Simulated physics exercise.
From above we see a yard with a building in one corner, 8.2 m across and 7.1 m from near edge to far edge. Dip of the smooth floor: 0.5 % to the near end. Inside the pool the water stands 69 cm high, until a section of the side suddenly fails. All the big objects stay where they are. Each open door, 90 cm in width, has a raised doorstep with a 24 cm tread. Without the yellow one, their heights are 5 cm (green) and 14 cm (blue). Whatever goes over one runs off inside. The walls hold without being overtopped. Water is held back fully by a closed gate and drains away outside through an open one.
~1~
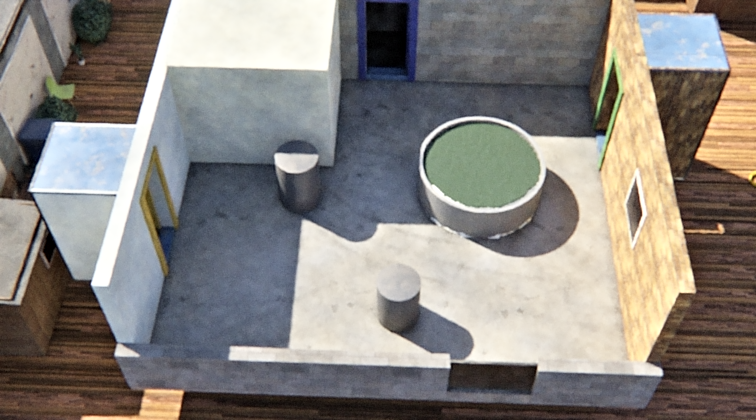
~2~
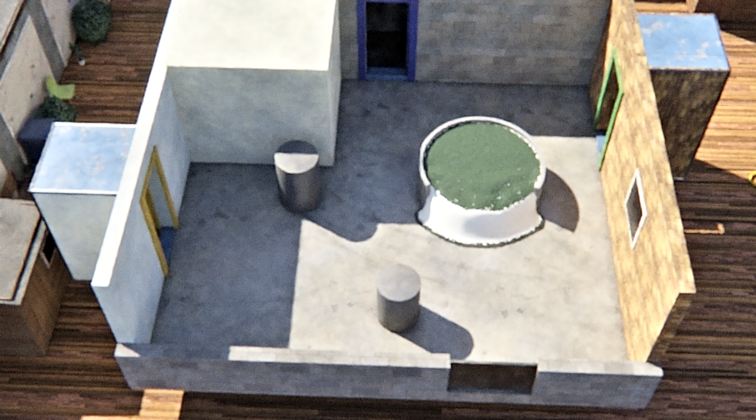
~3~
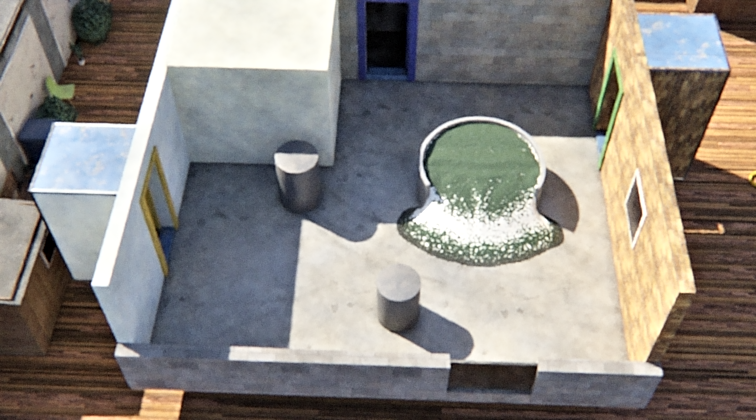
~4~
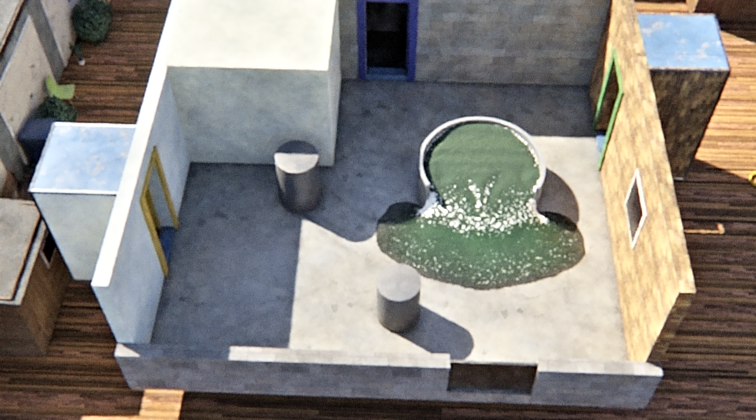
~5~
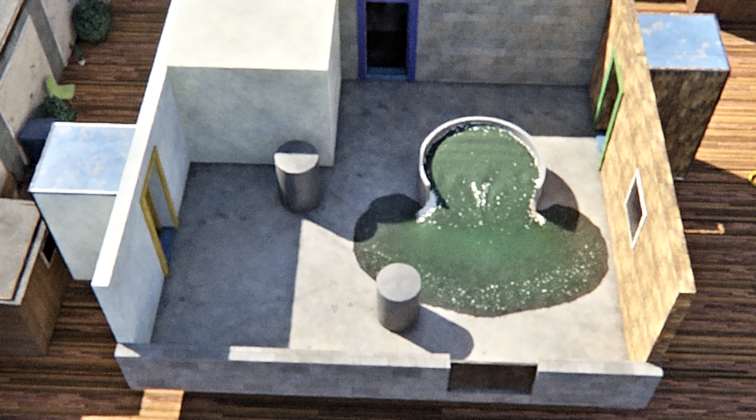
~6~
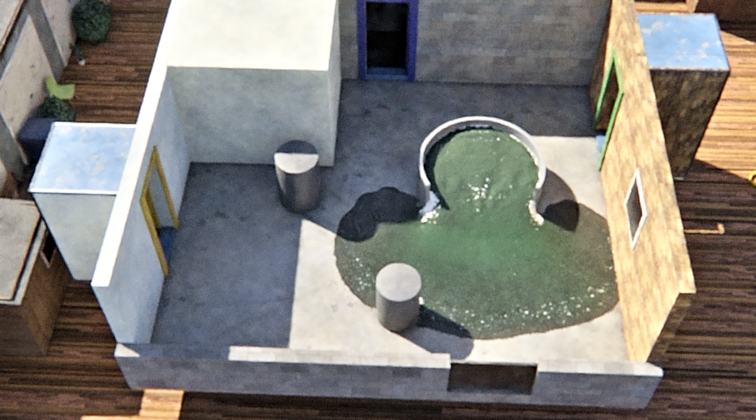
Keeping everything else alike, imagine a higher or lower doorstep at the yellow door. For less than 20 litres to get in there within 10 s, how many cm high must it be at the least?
Roughly 6 cm.
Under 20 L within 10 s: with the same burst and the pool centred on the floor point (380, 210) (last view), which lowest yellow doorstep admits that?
In that case about 6.0 cm.
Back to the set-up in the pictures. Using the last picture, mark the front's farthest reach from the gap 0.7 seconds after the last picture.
The farthest wet point is roughly at (283, 373) in the last view.
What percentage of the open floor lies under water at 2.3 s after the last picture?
50 %.
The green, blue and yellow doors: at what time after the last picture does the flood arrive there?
It gets to green at 4.0 s, to blue at 7.5 s, and to yellow at 3.0 s.
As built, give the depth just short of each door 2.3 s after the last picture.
Door depths (cm): Green = 0, blue = 0, yellow = 0.
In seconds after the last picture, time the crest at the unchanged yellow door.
Peak: Close to 4.5 s.
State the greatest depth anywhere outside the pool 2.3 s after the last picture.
About 32 cm at most.
Then, 0.7 s after the last picture water covers 40 % of the floor, deepest (41 cm) near (628, 385); it has not reached the yellow door.
Then, 2.3 s after the last picture water covers 50 % of the floor, deepest (32 cm) near (584, 384); it has not reached the yellow door.
Then, 9.3 s after the last picture water covers 95 % of the floor, deepest (12 cm) near (196, 224); 10 cm at the yellow door, 1 litre in over its 10 cm doorstep.
At the yellow door as built, the water peaked near 11 cm, 4.3 s after the last picture.
With a doorstep of 5 cm, 33 litres would have come in within the 10 s; with 7 cm, 12 litres. So under 20 litres takes about 6 cm.
